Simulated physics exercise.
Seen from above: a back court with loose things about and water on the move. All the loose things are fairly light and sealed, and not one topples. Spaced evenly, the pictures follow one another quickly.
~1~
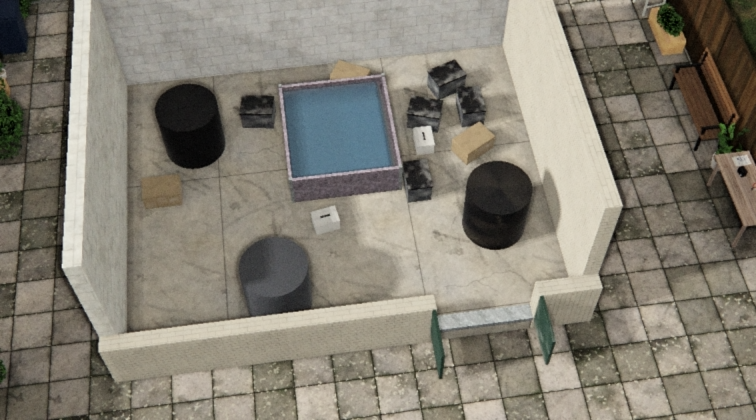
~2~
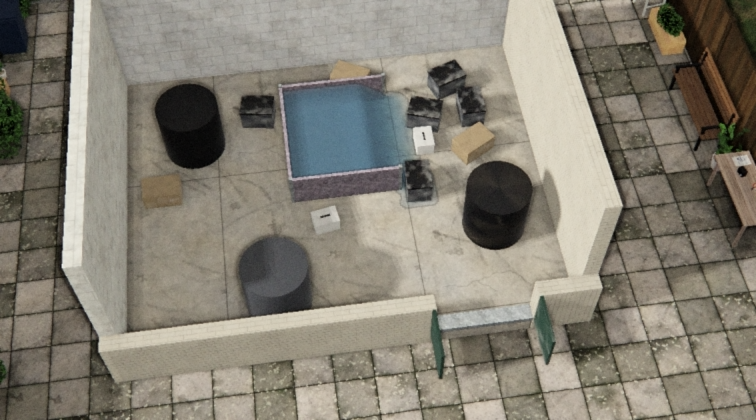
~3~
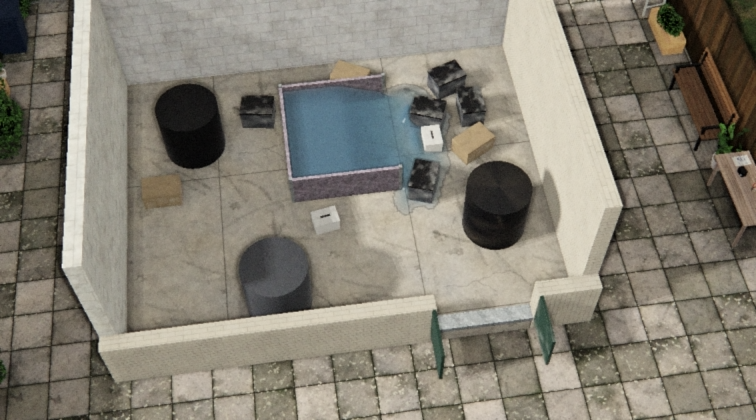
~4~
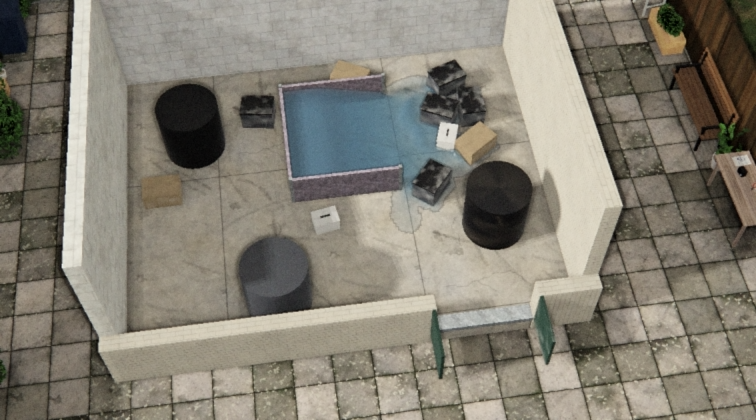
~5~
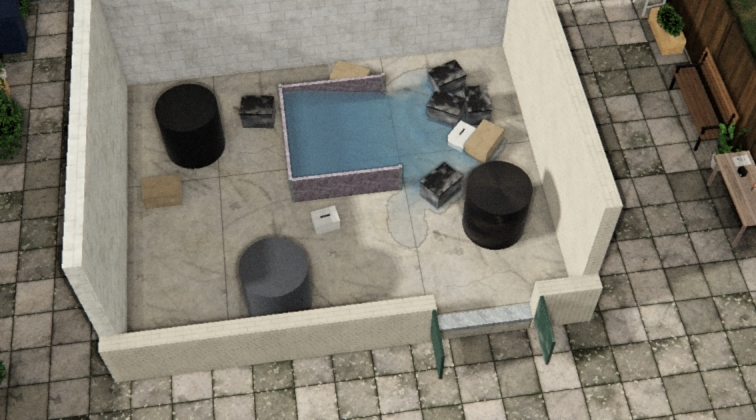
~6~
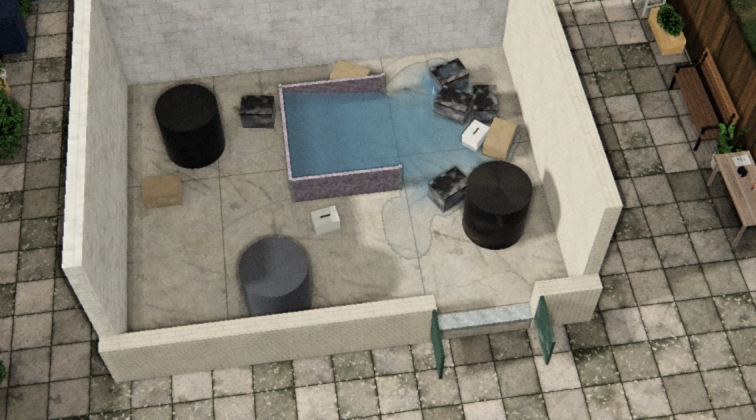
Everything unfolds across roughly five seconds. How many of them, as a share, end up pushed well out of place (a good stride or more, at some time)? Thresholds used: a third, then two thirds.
High band.
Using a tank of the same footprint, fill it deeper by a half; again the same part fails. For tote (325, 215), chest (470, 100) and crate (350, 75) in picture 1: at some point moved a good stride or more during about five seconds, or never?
In the order asked: Below that distance, over that distance and over that distance.
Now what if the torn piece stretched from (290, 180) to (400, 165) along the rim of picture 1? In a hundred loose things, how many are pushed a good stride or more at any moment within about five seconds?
About 10 per cent.
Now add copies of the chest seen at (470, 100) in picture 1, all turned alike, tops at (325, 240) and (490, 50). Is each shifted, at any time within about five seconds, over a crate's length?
The first came up short, and the other did it.
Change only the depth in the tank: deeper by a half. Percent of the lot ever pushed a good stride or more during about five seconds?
I get 70 percent.
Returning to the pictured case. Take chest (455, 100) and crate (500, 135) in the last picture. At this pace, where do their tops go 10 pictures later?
Near (486, 60) and (526, 134).
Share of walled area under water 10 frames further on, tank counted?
40 per cent or so.
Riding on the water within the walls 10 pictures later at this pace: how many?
It comes to 5.
A moment on, 5 of 10 are well off their spots; 1 afloat.
Next, 6 of 10 are well off their spots; 5 afloat.
Later, 6 of 10 are well off their spots; 5 afloat.
In the end, 7 of 10 are well off their spots, and 7 have been at some point; 3 afloat.
